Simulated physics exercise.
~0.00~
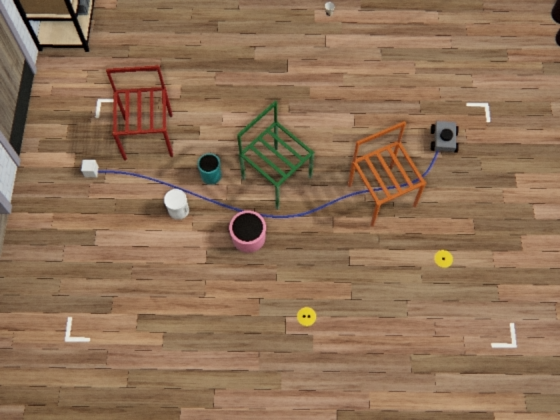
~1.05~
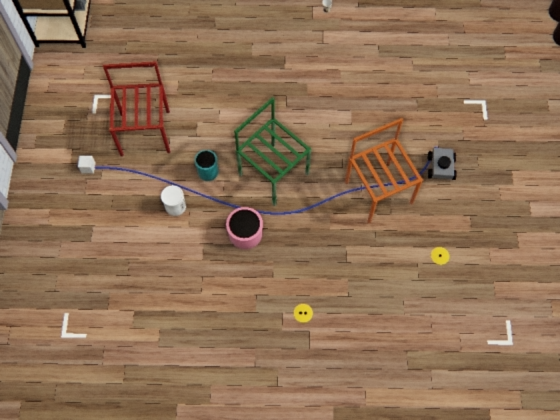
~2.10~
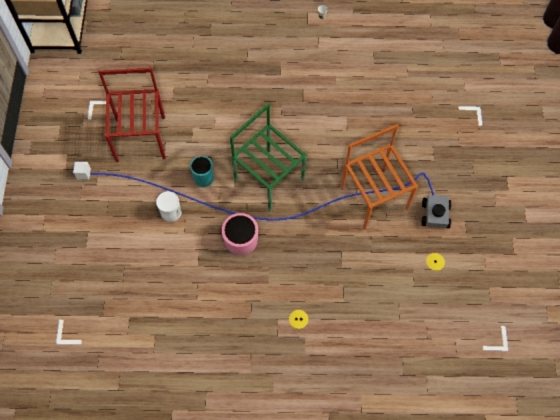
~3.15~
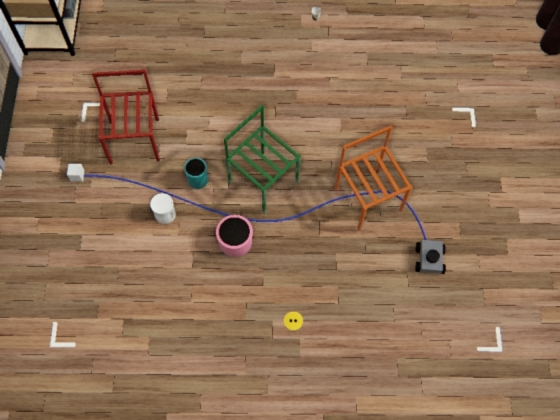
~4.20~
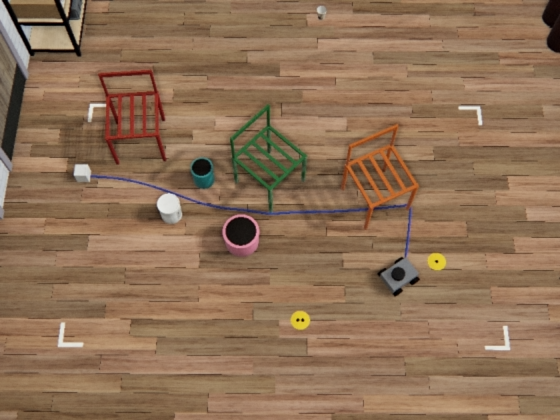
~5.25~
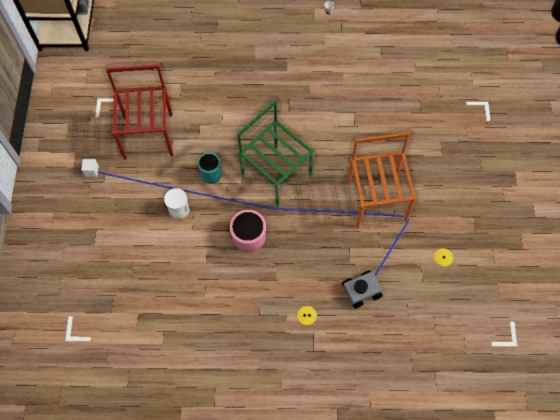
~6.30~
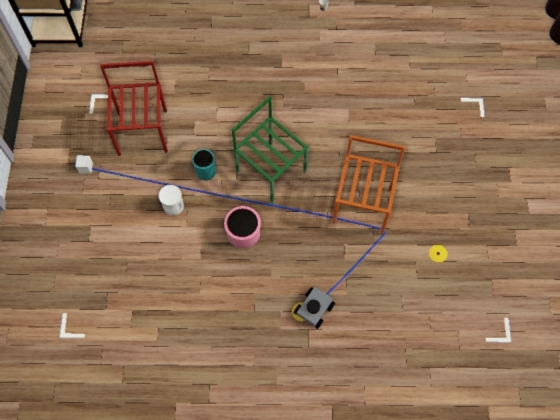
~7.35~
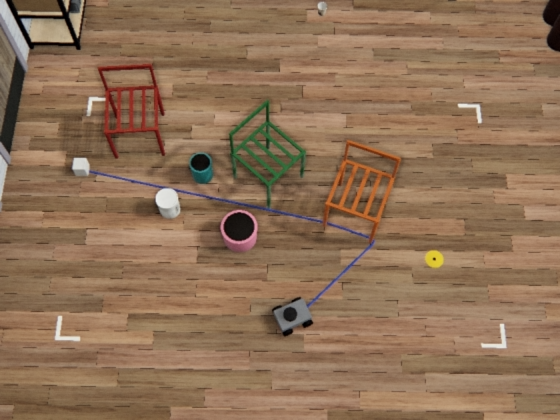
A small grey cart starts at the right of a wooden floor, trailing a blue lead that winds past pots, a white bin and red, green and orange chairs to a small white block at the far left. It rolls down to the first yellow mark, and the lead bends around the orange chair. The cart then turns and heads down and left toward the second mark, pulling the lead straighter. The orange chair twists and slides a little down and left. Finally the cart sits over the second mark, the lead sharply bent at the shifted chair, while the other furniture and pots stay put.
